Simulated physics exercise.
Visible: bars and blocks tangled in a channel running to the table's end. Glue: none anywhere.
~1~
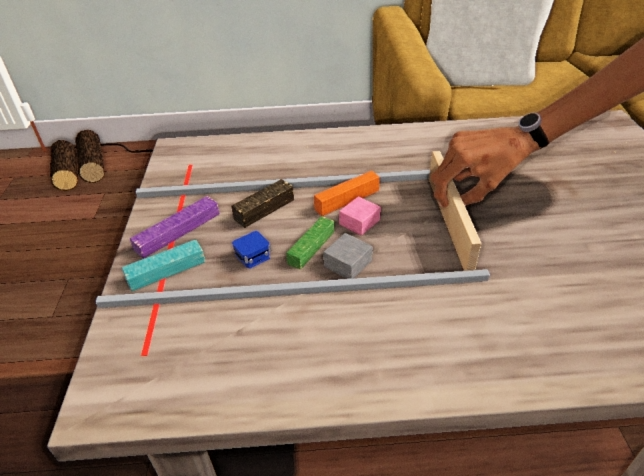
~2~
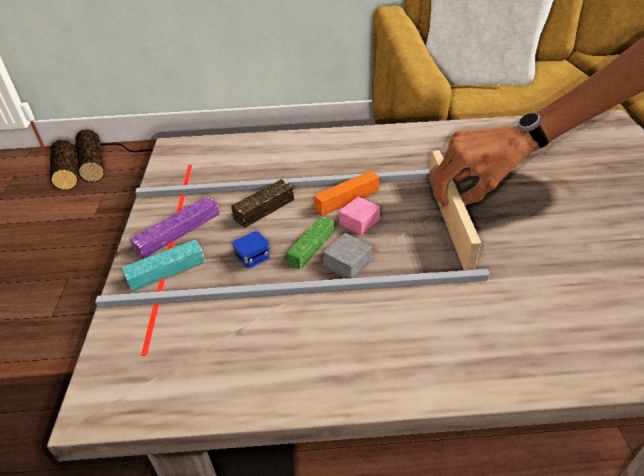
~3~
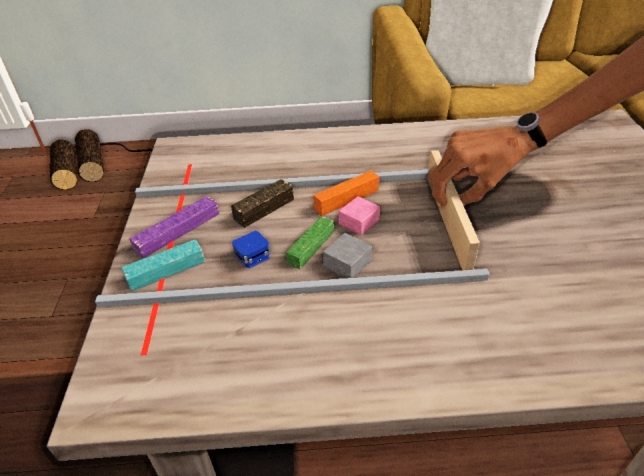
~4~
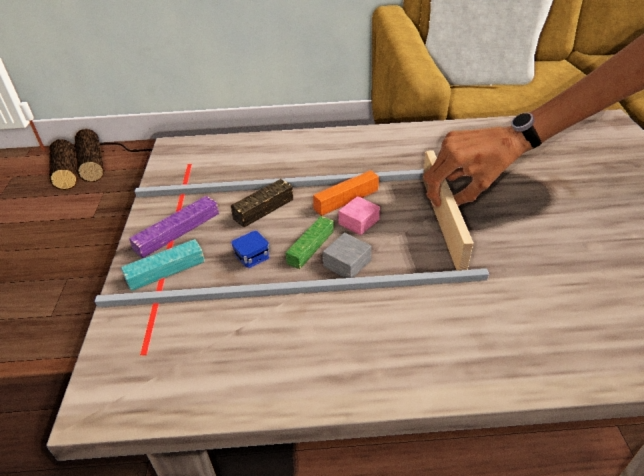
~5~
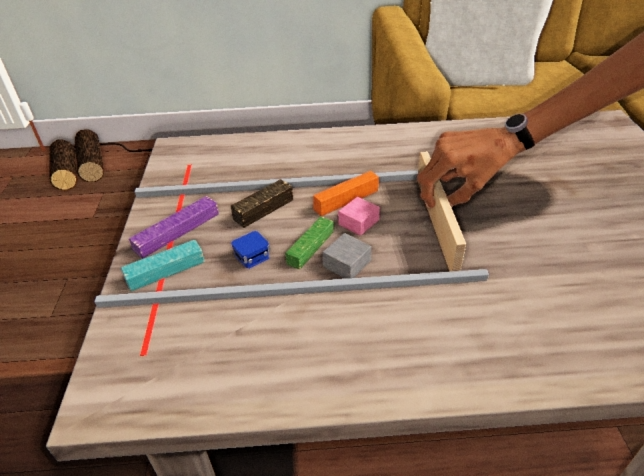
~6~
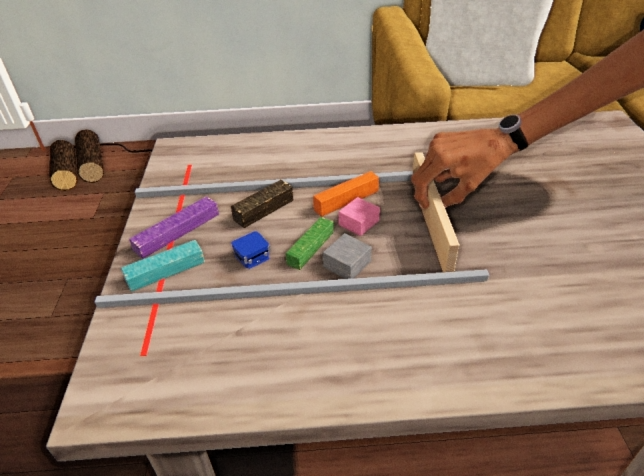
At first, a hand holds a wooden board upright at the right end of a channel between two grey rails, with colourful bars and blocks scattered to its left. The hand then slides the board a short way left, while the bars and blocks stay still, the board not touching them.
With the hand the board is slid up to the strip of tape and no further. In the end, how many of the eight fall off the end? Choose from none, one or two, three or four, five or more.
Final count: One or two.
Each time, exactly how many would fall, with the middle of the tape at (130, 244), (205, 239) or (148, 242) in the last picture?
Per try in turn: 8, 0, 5.
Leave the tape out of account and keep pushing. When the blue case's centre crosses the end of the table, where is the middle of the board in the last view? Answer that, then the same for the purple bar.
First it's close to (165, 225), next close to (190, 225).
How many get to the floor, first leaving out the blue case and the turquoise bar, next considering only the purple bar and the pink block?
You'd get 1 in the first case and 1 in the second one.
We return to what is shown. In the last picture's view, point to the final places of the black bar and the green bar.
Look around (135, 210) for the first and around (121, 265) for the second.
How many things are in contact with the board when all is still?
I count 3 of them.
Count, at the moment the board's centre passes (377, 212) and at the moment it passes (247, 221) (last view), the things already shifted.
The first number is 2, the next one 8.
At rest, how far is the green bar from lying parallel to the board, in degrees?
I'd put it at about 30°.
Soon after, none off yet; turquoise bar at rest near (164, 265); purple bar at rest near (176, 226); blue case at rest near (251, 251).
After that, none off yet; turquoise bar moving near (155, 269); purple bar displaced a little near (168, 223); blue case displaced well along near (199, 241).
In the end, the number that fall off is one or two; gone, purple bar and turquoise bar.
